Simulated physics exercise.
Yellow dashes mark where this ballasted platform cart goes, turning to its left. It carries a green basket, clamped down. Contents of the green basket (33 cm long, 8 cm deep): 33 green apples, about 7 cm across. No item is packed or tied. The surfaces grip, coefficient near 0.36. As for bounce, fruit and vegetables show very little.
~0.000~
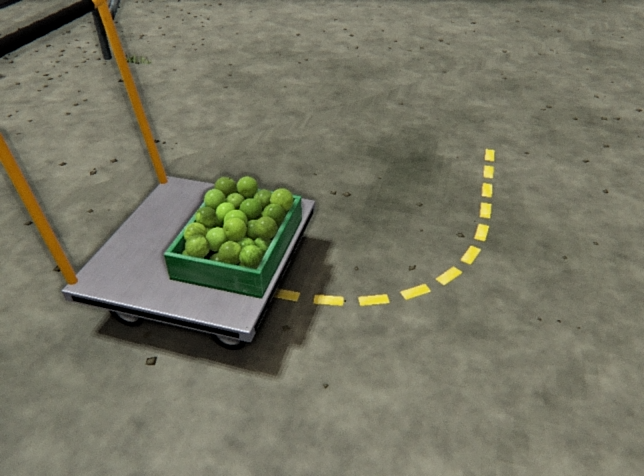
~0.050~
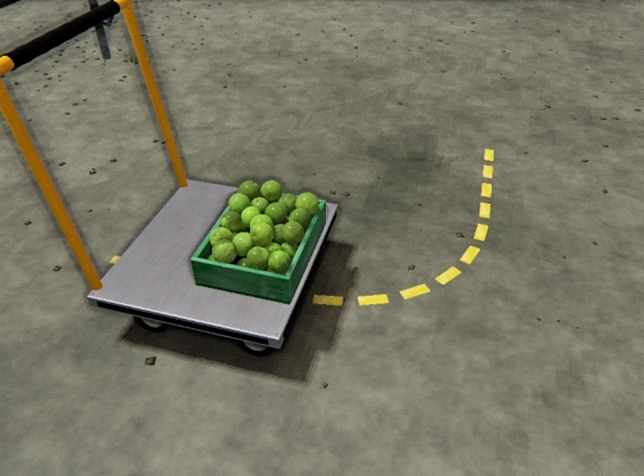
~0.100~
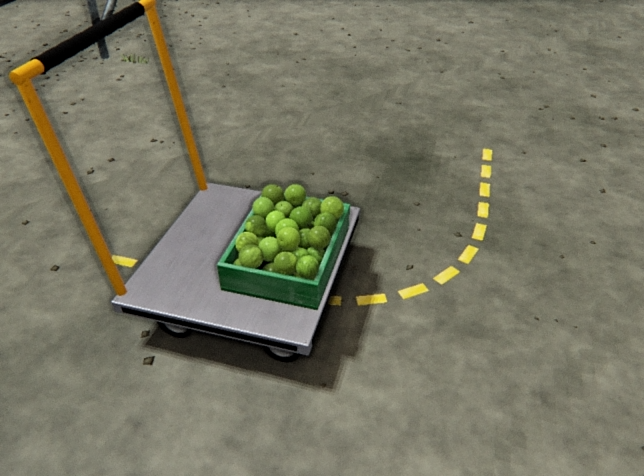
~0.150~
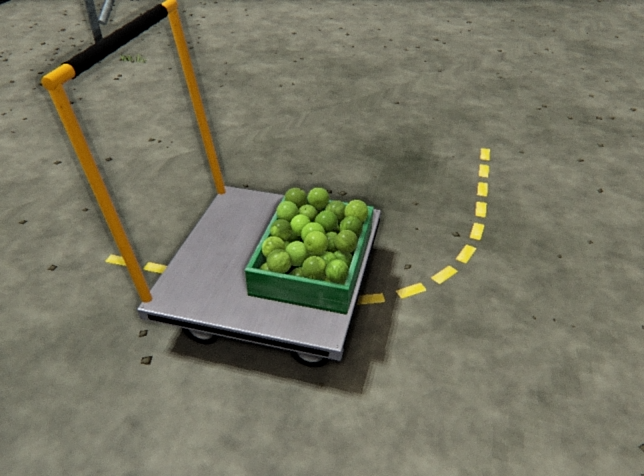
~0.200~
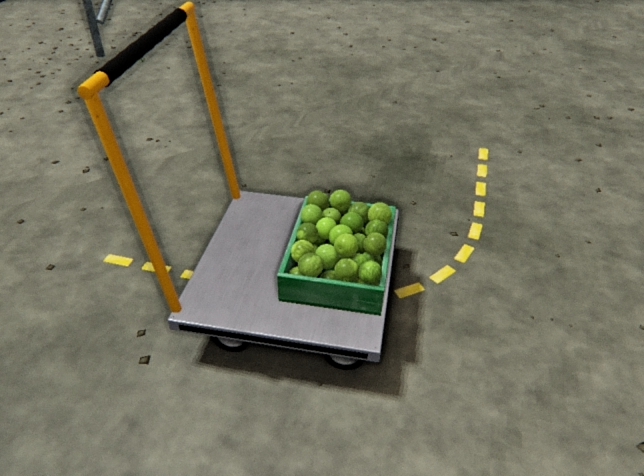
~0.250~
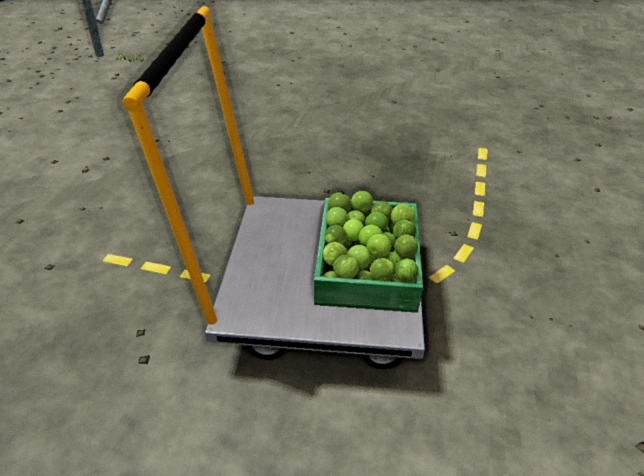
At first, a flat grey cart with an orange handle stands at the left on a concrete floor, carrying a green basket piled with round green fruit. It rolls rightward along a curved, dashed yellow line, then begins turning gently toward the line's bend, the fruit staying heaped in the basket.
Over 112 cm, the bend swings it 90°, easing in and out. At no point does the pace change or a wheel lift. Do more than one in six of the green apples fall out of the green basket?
No.
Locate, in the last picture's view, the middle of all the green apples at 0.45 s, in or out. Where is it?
At about (473, 215).
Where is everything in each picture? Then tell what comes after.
In the first frame (each is followed by its nearest rim corner in this view), green basket, (259, 270); 0° round, 0 cm rolled; none out.
In the second frame, green basket, (288, 275); 0° round, 8 cm rolled.
In the third frame, green basket, (317, 281); 0° round, 16 cm rolled.
In the fourth frame, green basket, (347, 285); 1° round, 24 cm rolled.
In the fifth frame, green basket, (382, 286); 5° round, 32 cm rolled.
In the sixth frame, green basket, (420, 283); 10° round, 40 cm rolled; none out.
After 0.45 s, green basket 33 in, 0 out.
After 0.59 s, green basket 32 in, 1 out.
After 0.80 s, green basket 31 in, 2 out.
Final count (at 1.25 s), green basket 31 in, 2 out. Asked share, 2 of 33, 6 per cent.
